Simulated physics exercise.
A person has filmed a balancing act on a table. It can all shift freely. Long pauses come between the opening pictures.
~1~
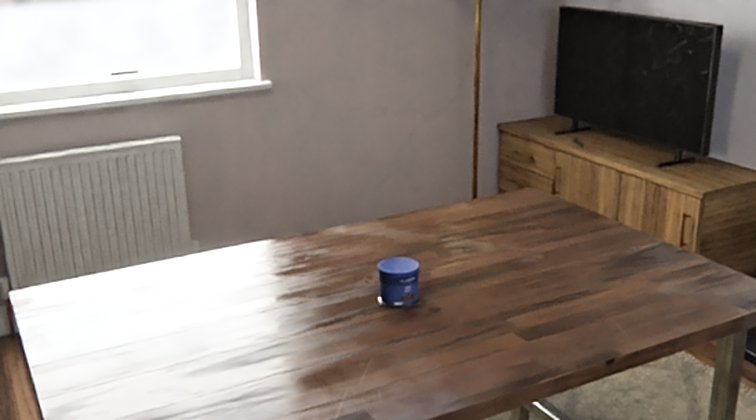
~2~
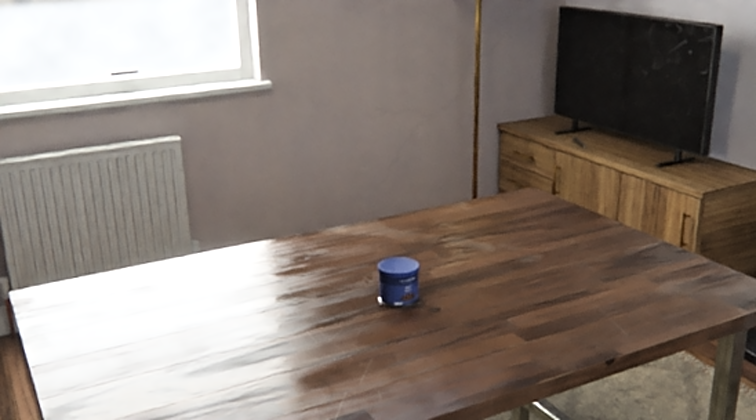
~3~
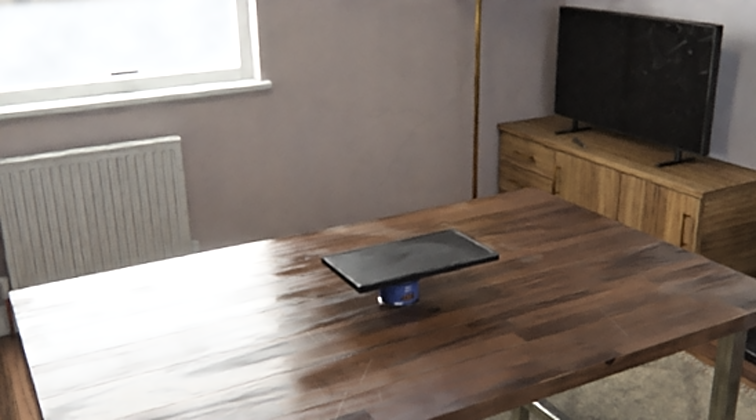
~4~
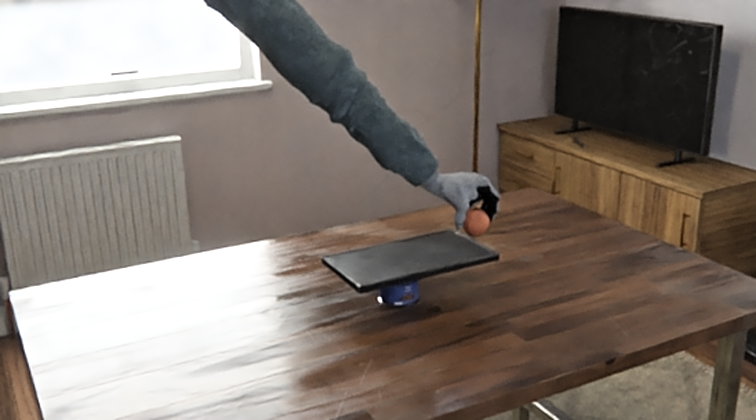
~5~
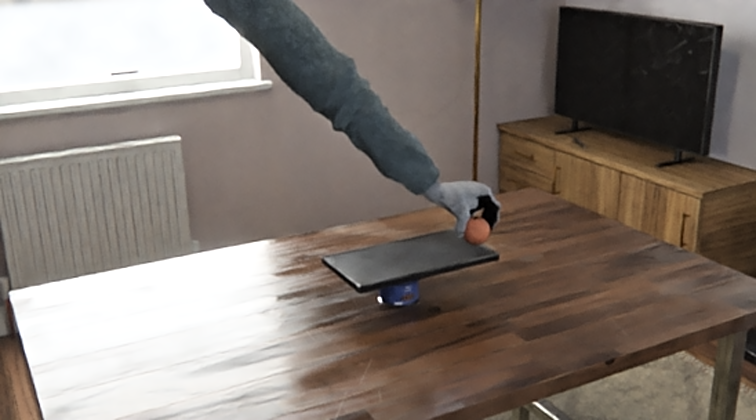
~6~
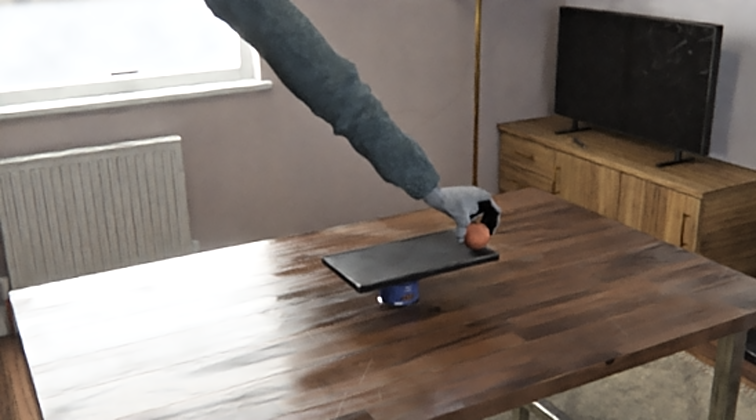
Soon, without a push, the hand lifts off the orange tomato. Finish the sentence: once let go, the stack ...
Once let go, the stack falls apart.
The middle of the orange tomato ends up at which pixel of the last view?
Around (502, 270).
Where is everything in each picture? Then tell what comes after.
In the first picture, the last thing is not in view yet; blue tin (399, 282).
In the second picture, the last thing is not in view yet; blue tin (399, 282).
In the third picture, the last thing is not in view yet.
The fourth picture shows coming down.
The fifth picture shows coming down; orange tomato (476, 230).
The sixth picture shows set down, still held.
Then, 0.30 s past the last view, orange tomato now fallen; black lid rocked 30° from its first pose.
Then, 0.50 s past the last view, black lid rocked 29° from its first pose.
Finally, fallen, orange tomato; left askew, black lid; blue tin still in place. Final places as the last picture's camera would see them, orange tomato near (502, 271). The stack loses its balance.
